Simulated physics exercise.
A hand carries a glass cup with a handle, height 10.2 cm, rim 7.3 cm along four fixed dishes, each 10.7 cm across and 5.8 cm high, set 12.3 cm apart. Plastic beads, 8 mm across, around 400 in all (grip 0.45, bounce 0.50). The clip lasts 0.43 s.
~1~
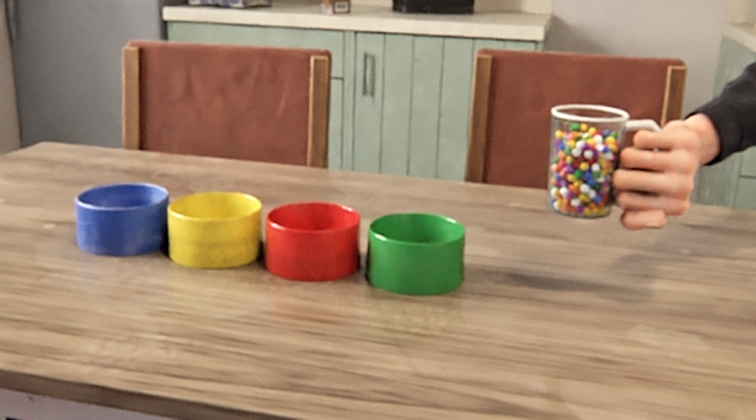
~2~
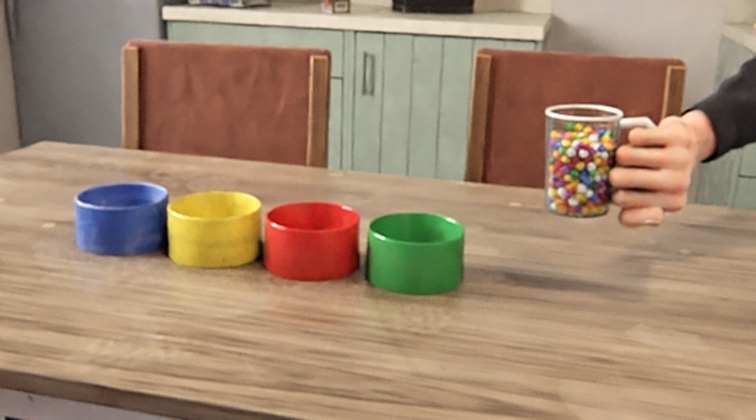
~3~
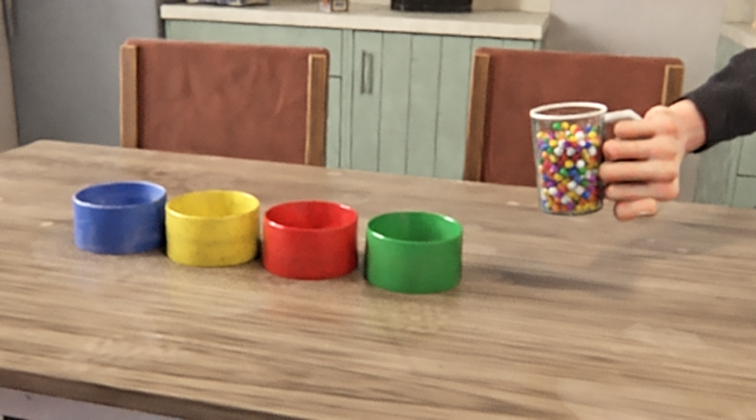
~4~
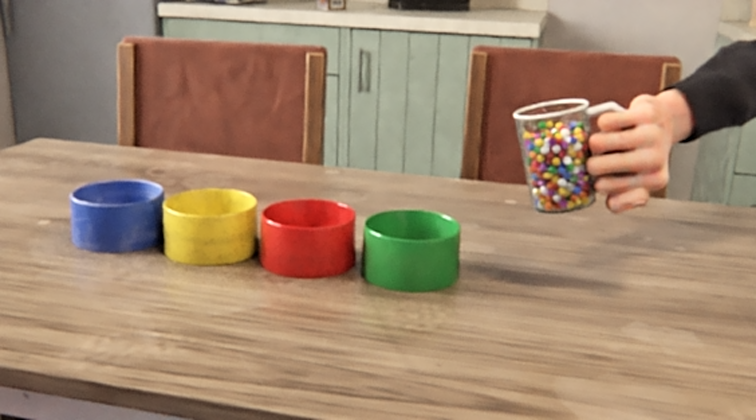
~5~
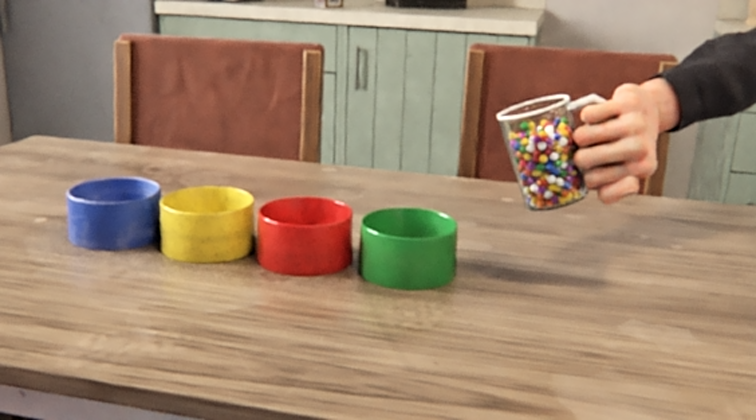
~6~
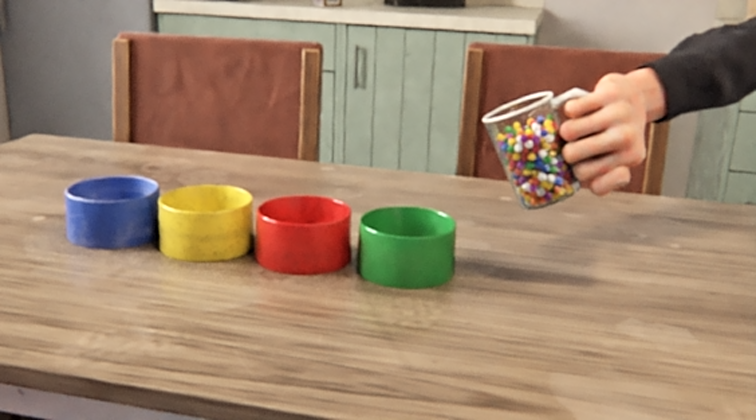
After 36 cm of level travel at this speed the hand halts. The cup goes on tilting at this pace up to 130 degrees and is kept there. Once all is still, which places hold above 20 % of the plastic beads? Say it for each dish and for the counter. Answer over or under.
Red dish: Over; blue dish: Under; green dish: Under; yellow dish: Under; on the counter: Under.
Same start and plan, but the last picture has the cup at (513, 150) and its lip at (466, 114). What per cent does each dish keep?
Red 0, blue 0, green 0, yellow 100.
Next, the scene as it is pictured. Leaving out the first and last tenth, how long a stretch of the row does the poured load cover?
About 7 cm.
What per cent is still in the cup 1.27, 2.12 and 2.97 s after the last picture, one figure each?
About 75, 0, 0.
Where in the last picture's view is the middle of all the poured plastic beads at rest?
Near (305, 240).
Then, 1.27 s after the last picture, tilt 111 degrees; cup holds 75 %, red 15 %.
Then, 2.12 s after the last picture, tilt 130 degrees; cup holds 0 %, red 90 %.
Then, 2.97 s after the last picture, tilt 130 degrees; cup holds 0 %, red 90 %.
In the end, red 90 %, blue 0 %, green 0 %, yellow 0 %, counter 5 %.
